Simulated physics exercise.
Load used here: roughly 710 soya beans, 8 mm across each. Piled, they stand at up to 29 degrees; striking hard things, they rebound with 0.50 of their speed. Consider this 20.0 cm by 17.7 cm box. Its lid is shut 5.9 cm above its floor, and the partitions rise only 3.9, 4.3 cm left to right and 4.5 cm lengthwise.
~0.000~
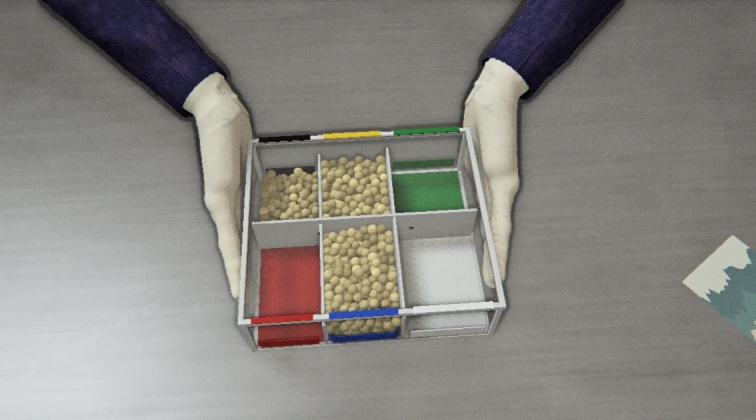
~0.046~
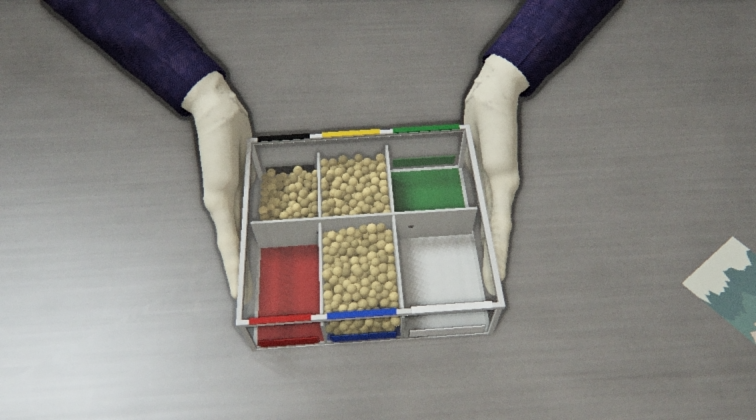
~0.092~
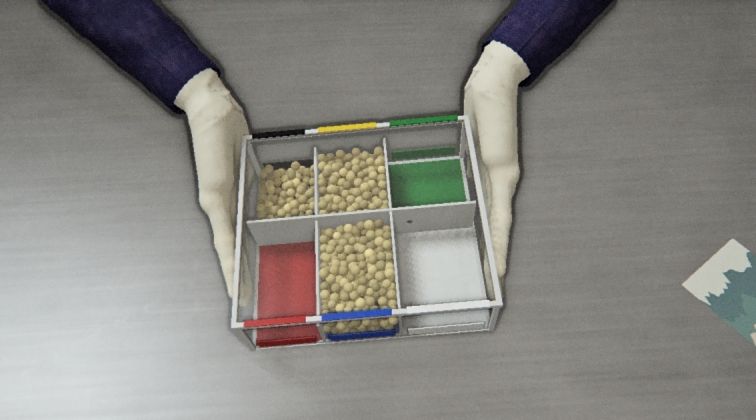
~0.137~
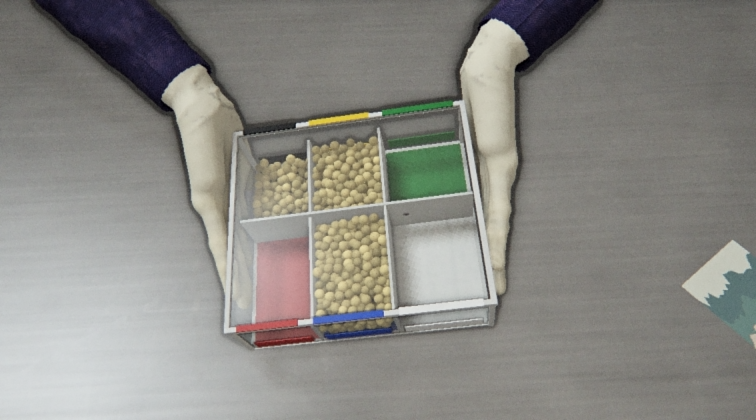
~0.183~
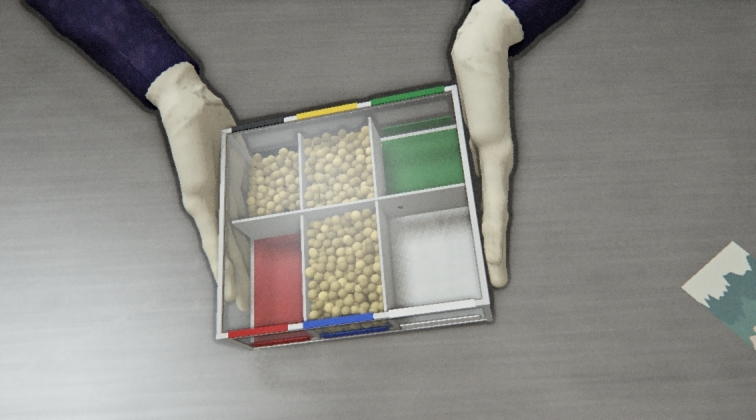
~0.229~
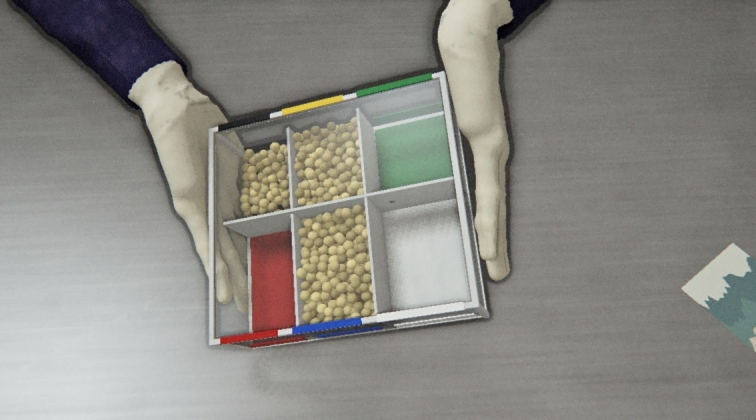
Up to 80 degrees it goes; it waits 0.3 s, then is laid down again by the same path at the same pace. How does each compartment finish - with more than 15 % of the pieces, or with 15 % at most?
Red: More than 15 %, blue: More than 15 %, green: At most 15 %, yellow: More than 15 %, white: At most 15 %, black: More than 15 %.
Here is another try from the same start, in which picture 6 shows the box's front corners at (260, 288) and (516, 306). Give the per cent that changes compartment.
In that case about 20 percent.
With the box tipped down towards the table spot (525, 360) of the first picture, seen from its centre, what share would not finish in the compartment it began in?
15 %.
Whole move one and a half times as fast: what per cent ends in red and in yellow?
In per cent, red gets 20 and yellow gets 20.
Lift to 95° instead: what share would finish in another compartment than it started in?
I'd estimate around 35 per cent.
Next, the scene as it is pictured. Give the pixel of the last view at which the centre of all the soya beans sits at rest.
When it all comes to rest, the middle is near (317, 261).
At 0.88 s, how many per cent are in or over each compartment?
In per cent: Red 20, blue 35, green 0, yellow 25, white 0, black 20.
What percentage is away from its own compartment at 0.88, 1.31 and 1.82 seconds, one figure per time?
In order: 20, then 35, then 35.
Then, at 0.88 s, tilt 80 degrees; red 20 %, blue 35 %, yellow 25 %, black 20 %.
After 1.31 s, tilt 42 degrees; red 25 %, blue 30 %, yellow 20 %, black 25 %.
After 1.82 s, tilt 0 degrees; red 25 %, blue 30 %, yellow 20 %, black 25 %.
In the end, at 2.6 s, red 25 %, blue 30 %, green 0 %, yellow 20 %, white 0 %, black 25 %.
